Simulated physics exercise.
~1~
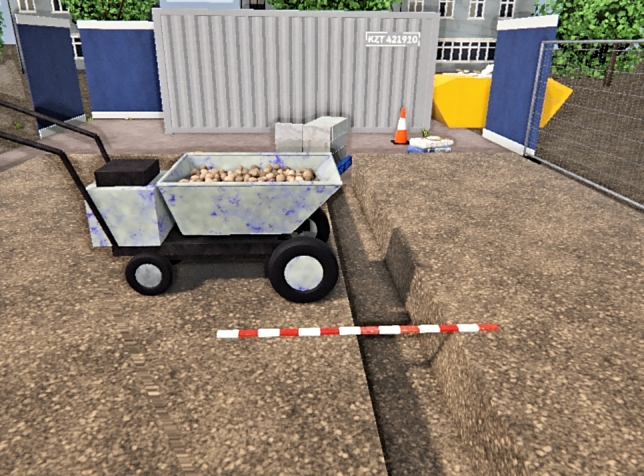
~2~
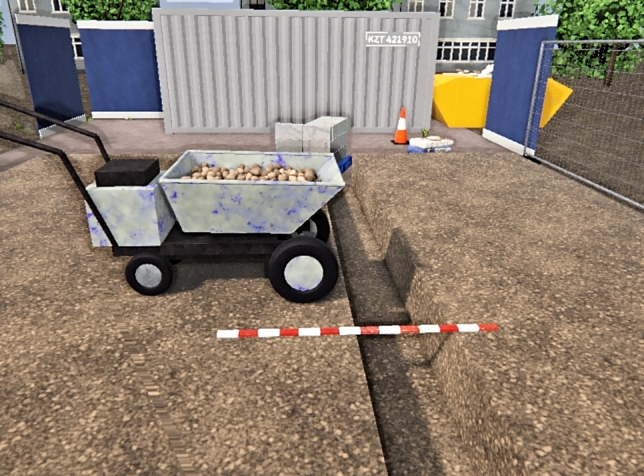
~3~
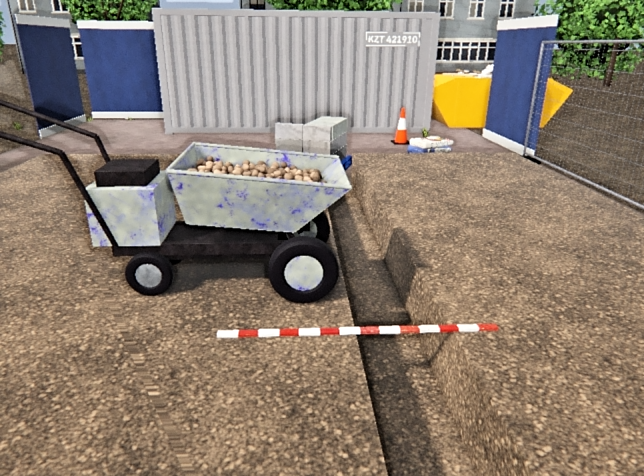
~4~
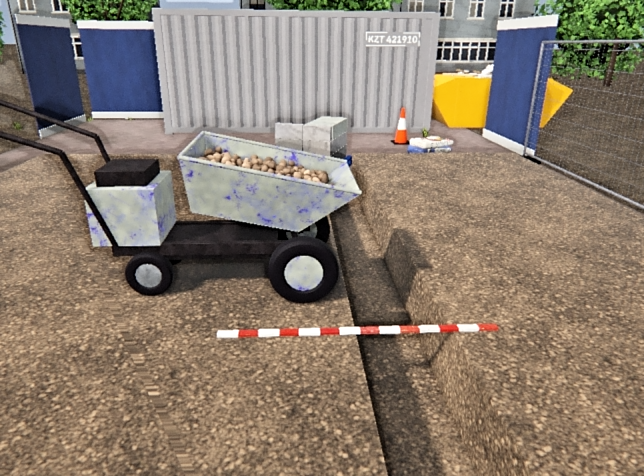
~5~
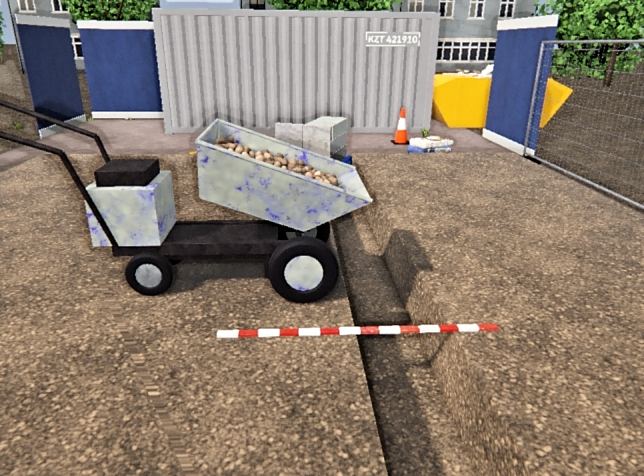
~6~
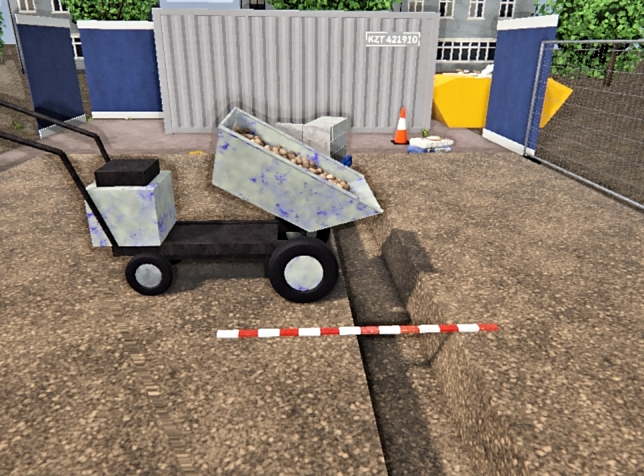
A grey corrugated container stands between blue panels at the back of a brown gravelly site, seen from slightly above by a still camera. A motor barrow with black wheels and a pale, blue-blotched skip of rounded brown stones stands at left beside a narrow trench, with a red-and-white striped staff across it. The skip starts gently, then tilts steadily forward, its rear rising and its lip dipping rightward over the trench, stones still inside.
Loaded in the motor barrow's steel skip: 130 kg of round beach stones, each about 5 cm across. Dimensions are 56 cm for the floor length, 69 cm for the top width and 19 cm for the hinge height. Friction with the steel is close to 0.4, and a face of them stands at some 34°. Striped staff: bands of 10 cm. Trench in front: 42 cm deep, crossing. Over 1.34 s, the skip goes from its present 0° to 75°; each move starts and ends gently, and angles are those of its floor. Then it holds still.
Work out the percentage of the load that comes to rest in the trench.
It works out at about 56 per cent of the load.
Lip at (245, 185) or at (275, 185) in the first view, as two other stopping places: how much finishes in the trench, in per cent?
First place: Near 75%; second place: Near 100%.
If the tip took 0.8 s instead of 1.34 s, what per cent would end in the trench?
In that case, around 50%.
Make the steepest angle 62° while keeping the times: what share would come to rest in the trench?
Roughly 55 percent.
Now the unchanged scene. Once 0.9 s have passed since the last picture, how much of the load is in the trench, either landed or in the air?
Close to 35 per cent at that time.
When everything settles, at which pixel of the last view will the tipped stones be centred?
(413, 319).
Then, 0.4 s after the last picture the floor is at 64°, 99 % in the skip, 1 % in the trench; the foremost stones are at (406, 243).
Then, 0.9 s after the last picture the floor is at 75°, 29 % in the skip, 37 % in the trench, 35 % past the trench; the foremost stones are at (502, 271).
Then, 1.2 s after the last picture the floor is at 75°, 3 % in the skip, 53 % in the trench, 44 % past the trench; the foremost stones are at (576, 281).
Then, 3.2 s after the last picture the floor is at 75°, 0 % in the skip, 56 % in the trench, 44 % past the trench; the foremost stones are at (613, 273).
